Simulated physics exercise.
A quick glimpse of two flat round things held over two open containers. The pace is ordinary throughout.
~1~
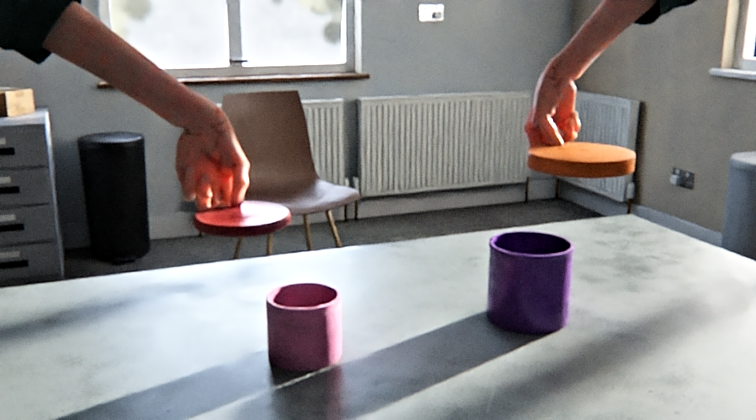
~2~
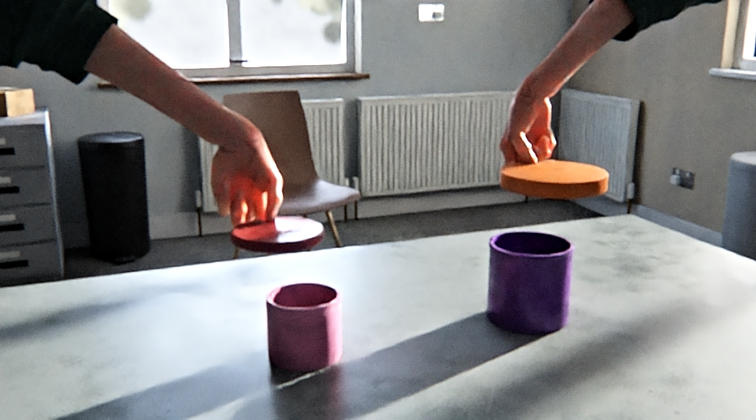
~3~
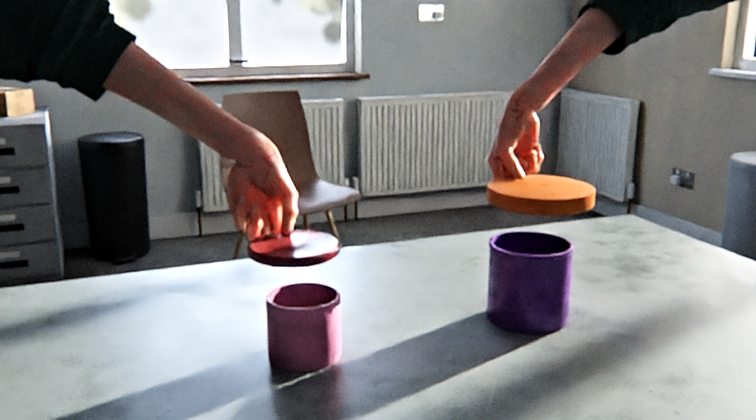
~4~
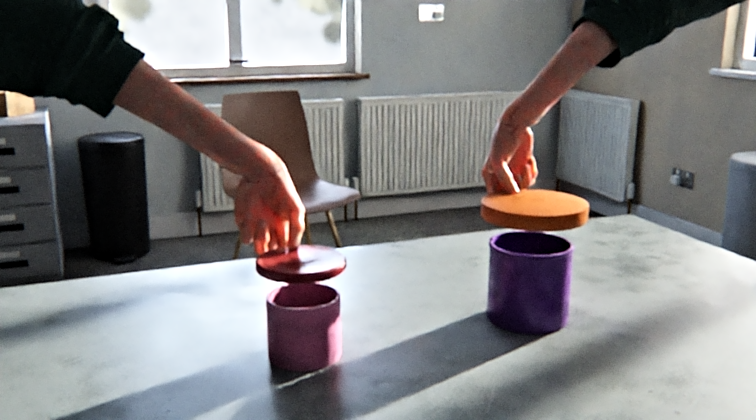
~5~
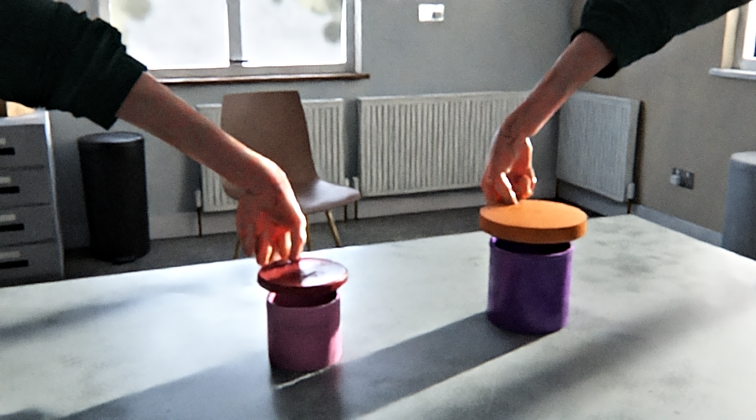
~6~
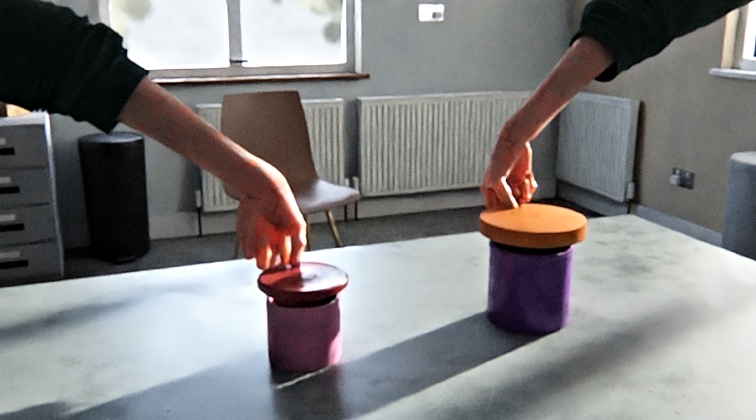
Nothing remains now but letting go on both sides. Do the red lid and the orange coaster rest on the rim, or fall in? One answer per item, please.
Let go and you'll find the red lid spans the mouth and the orange coaster spans the mouth.
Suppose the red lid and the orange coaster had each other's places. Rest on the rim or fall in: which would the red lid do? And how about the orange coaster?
The red lid works as a lid; the orange coaster rests on the rim.
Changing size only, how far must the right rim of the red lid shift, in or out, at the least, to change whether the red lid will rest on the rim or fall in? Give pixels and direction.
Roughly 12 pixels, to the left.
Then, 0.10 s later than the last frame, red lid moving near (303, 290); orange coaster sitting on the rim near (532, 235).
When it is over, the red lid rests on the rim, near (303, 290); the orange coaster rests on the rim, near (532, 235).
